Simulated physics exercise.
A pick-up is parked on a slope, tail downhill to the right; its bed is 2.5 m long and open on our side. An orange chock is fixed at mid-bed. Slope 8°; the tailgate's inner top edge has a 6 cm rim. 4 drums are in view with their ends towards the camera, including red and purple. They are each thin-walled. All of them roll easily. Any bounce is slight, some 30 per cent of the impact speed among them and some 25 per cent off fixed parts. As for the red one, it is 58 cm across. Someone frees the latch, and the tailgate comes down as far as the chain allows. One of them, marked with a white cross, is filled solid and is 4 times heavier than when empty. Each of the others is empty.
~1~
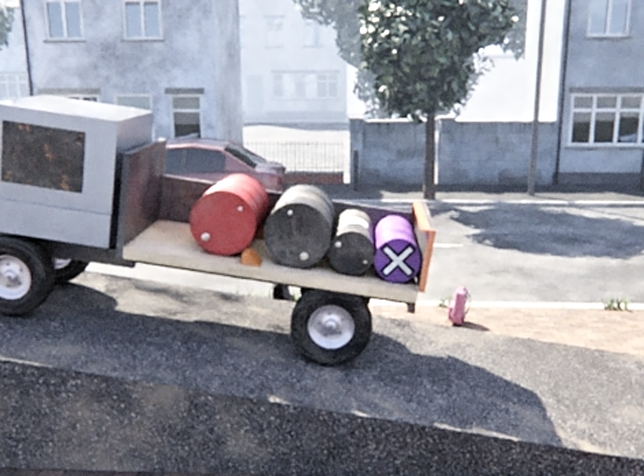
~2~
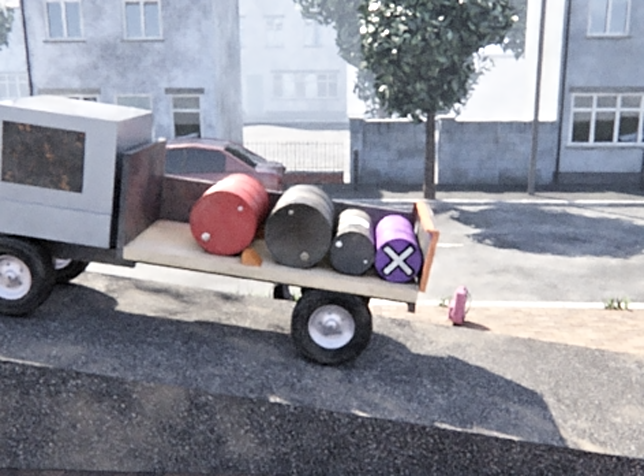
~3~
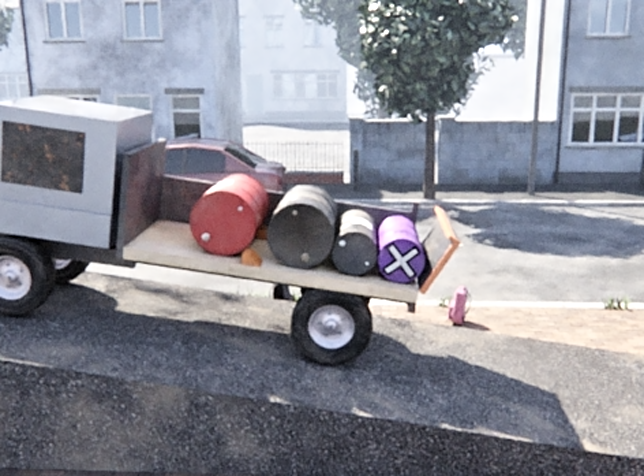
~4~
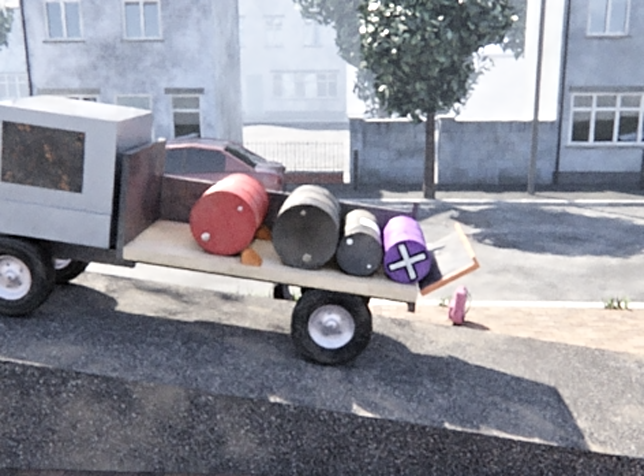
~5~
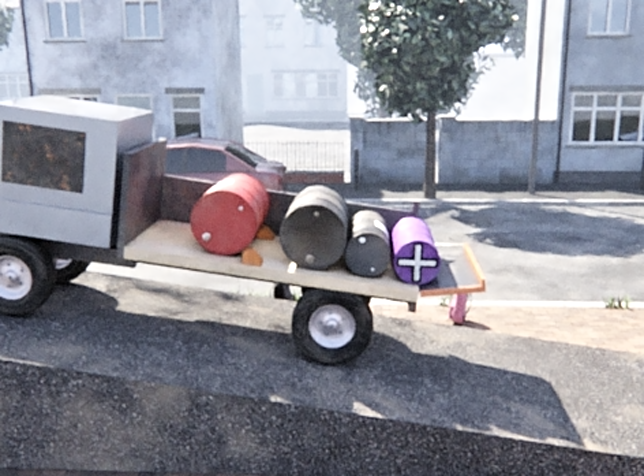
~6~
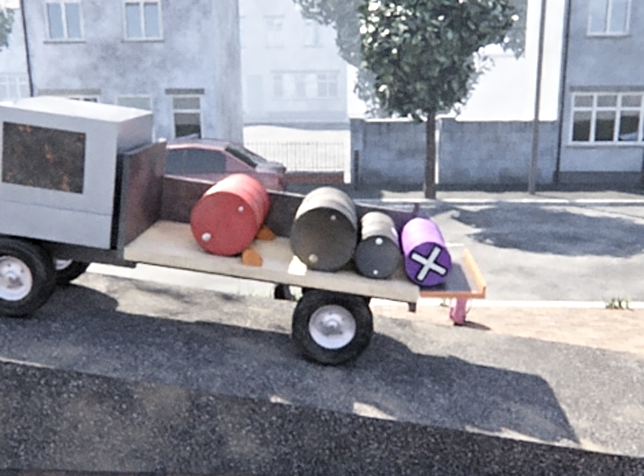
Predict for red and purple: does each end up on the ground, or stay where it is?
Red stays put; purple stays put.
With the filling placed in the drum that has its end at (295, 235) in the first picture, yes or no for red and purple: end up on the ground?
Well, red? No, it won't. Purple? Yes, it will.
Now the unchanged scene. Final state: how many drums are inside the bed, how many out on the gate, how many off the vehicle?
The split comes out as 3, 1 and 0.
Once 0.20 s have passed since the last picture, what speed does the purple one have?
Its speed is roughly 0.5 m/s.
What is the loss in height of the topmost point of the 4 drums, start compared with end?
Some 0 cm lower.
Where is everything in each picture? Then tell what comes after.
In the first frame, red at (222, 224), purple at (398, 261); gate 82° above level, tip at (433, 232); white cross at (398, 261).
In the second frame, red at (222, 224), purple at (398, 261); gate 78° above level, tip at (436, 233).
In the third frame, red at (222, 224), purple at (401, 261); gate 58° above level, tip at (457, 242).
In the fourth frame, red at (222, 224), purple at (408, 262); gate 29° above level, tip at (477, 265).
In the fifth frame, red at (223, 224), purple at (417, 263); gate 6° above level, tip at (483, 289).
In the sixth frame, red at (223, 224), purple at (429, 264); gate 0° below level, tip at (483, 296).
Then, 0.20 s after the last picture, red is on the bed, 175 cm short of the hinge; purple is on the gate, 15 cm past the hinge, rolling right; 0 gone off the back.
Then, 0.40 s after the last picture, purple is on the gate, 25 cm past the hinge, rolling right; no change for red; 0 gone off the back.
Then, 0.50 s after the last picture, purple is on the gate, 30 cm past the hinge, rolling right; no change for red; 0 gone off the back.
At rest (1.10 s after the last picture), red is on the bed, 175 cm short of the hinge; purple is on the gate, 35 cm past the hinge; 0 gone off the back.
